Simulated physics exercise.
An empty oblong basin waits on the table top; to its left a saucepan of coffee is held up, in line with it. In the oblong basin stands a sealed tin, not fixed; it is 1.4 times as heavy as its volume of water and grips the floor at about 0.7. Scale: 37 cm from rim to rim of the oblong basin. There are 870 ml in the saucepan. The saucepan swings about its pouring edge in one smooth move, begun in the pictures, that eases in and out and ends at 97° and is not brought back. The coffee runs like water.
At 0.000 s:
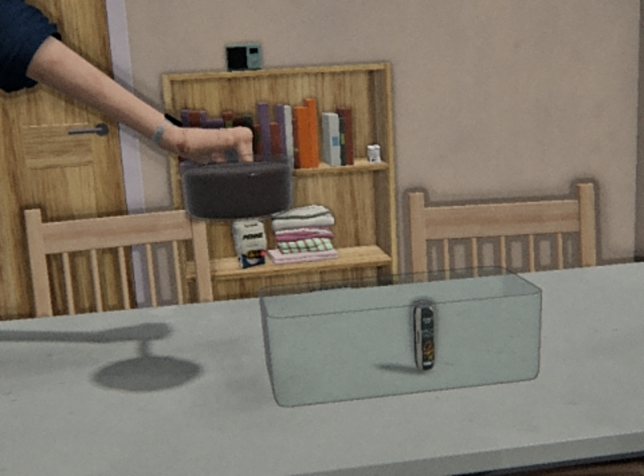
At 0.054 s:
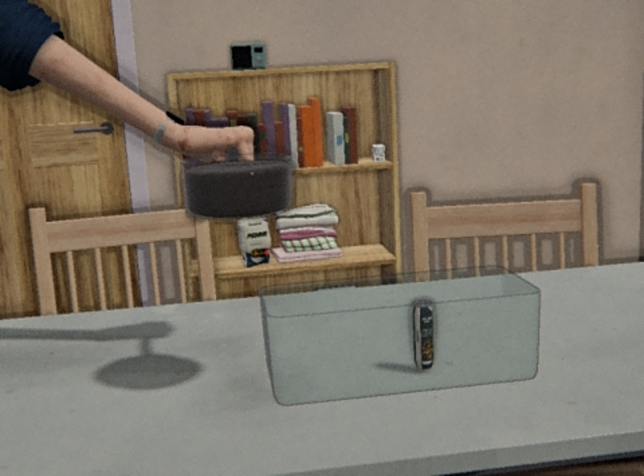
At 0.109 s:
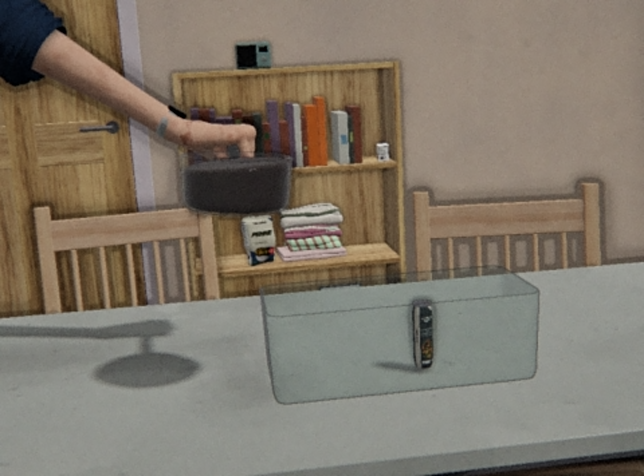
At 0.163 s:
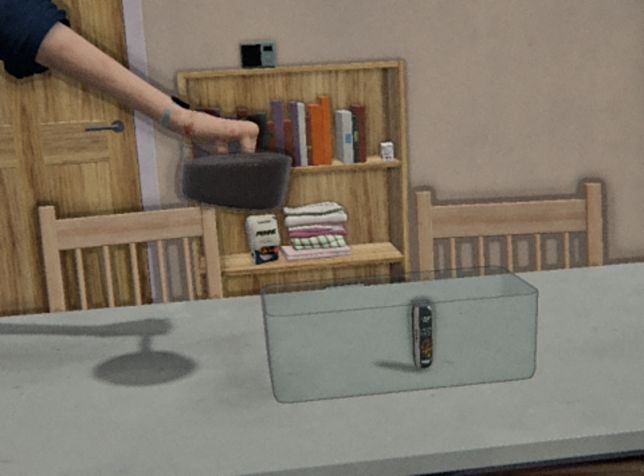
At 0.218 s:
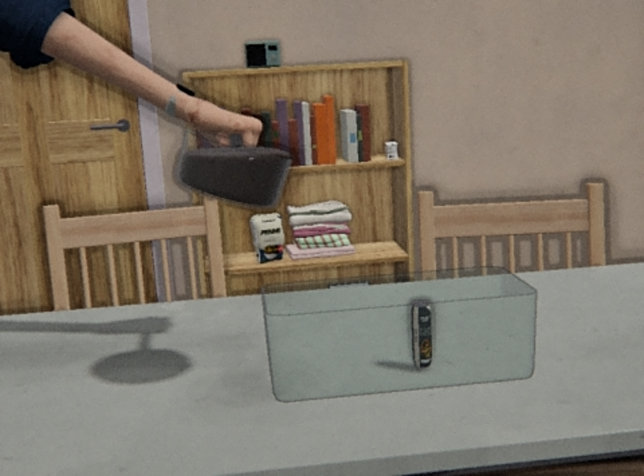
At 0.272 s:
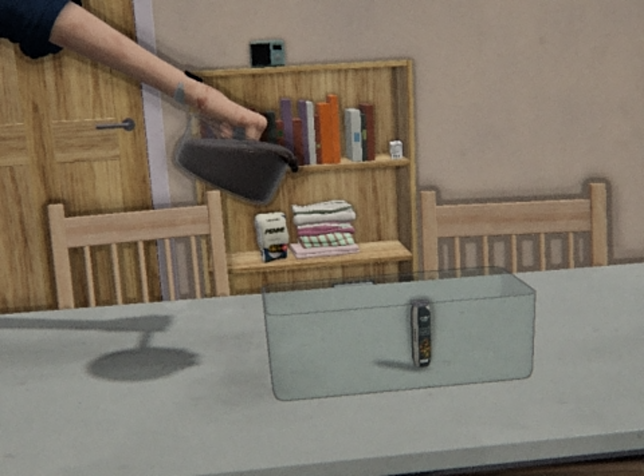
In a room with a bookshelf and two wooden chairs, a hand holds a dark pan level above a table, left of a clear oblong basin with a small upright object, then smoothly tilts the pan toward the right.
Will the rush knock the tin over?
It goes over.
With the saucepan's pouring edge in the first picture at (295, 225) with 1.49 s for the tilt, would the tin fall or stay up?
Then it keeps standing.
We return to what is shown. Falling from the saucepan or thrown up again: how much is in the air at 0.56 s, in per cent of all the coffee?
Some 56 per cent.
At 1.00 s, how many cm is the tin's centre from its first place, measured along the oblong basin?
Some 8 cm.
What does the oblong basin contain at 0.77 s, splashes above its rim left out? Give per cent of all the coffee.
Near 70 in a hundred.
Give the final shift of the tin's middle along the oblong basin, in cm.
About 7.5 cm.
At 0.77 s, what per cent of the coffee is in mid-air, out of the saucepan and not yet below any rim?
Near 24 in a hundred.
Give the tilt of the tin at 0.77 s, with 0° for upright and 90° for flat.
Near 15° from upright.
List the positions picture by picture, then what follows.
In the first picture, it leans 0°; its right rim is at (291, 158); the coffee meets the walls at (183, 172) and (289, 165); the oblong basin's rim runs from (263, 304) to (522, 279); the tin's top is at (423, 307).
In the second picture, it leans 1°; its right rim is at (291, 159); the coffee meets the walls at (183, 171) and (289, 163).
In the third picture, it leans 5°; its right rim is at (291, 159); the coffee meets the walls at (184, 169) and (289, 160).
In the fourth picture, it leans 11°; its right rim is at (291, 160); the coffee meets the walls at (183, 164) and (289, 157).
In the fifth picture, it leans 19°; its right rim is at (290, 160); the coffee meets the walls at (182, 154) and (285, 155); 2 per cent is over the edge.
In the sixth picture, it leans 29°; its right rim is at (290, 161); the coffee meets the walls at (181, 144) and (288, 155); 5 per cent is over the edge.
After 0.56 s the tilt is 84° and 37 per cent is still to pour; the tin stands where it began.
After 0.77 s the tilt is 97° and 6 per cent is still to pour; the tin leans 15°.
After 1.00 s the tilt is 97° and 1 per cent is still to pour; the tin lies on its side.
After 1.24 s the tilt is 97° and 0 per cent is still to pour; the tin lies on its side.
In the end the tin lies on its side.
